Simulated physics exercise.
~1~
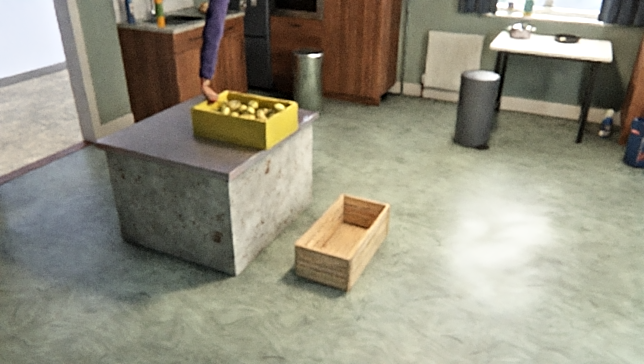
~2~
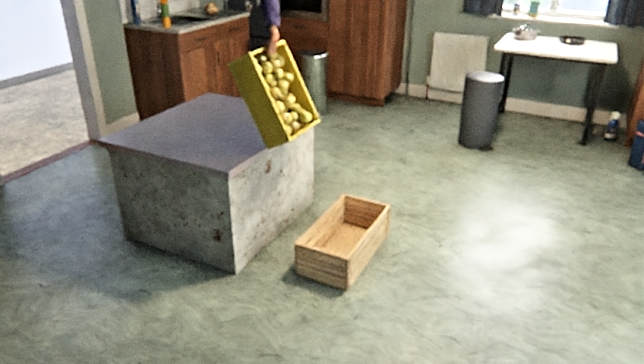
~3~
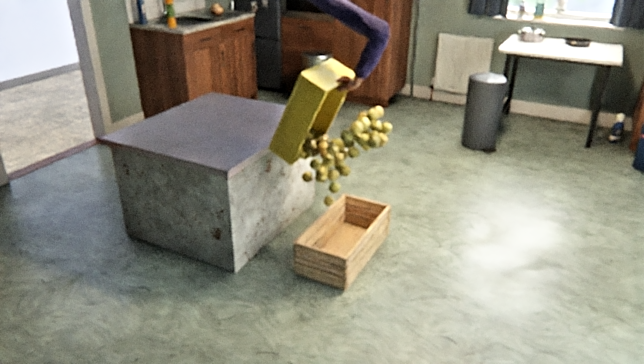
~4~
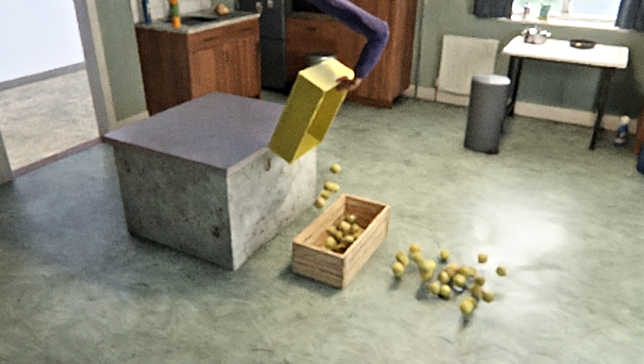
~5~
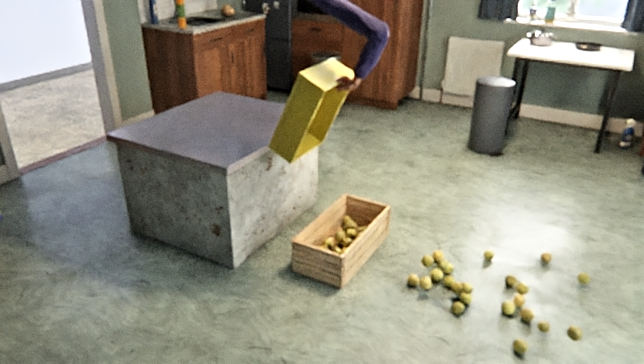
In a kitchen, a purple-sleeved arm lifted a yellow box of yellow apples off a block-like bench and tipped it toward a wooden tote on the floor, where some apples landed inside while many others overshot and scattered across the floor to the right.
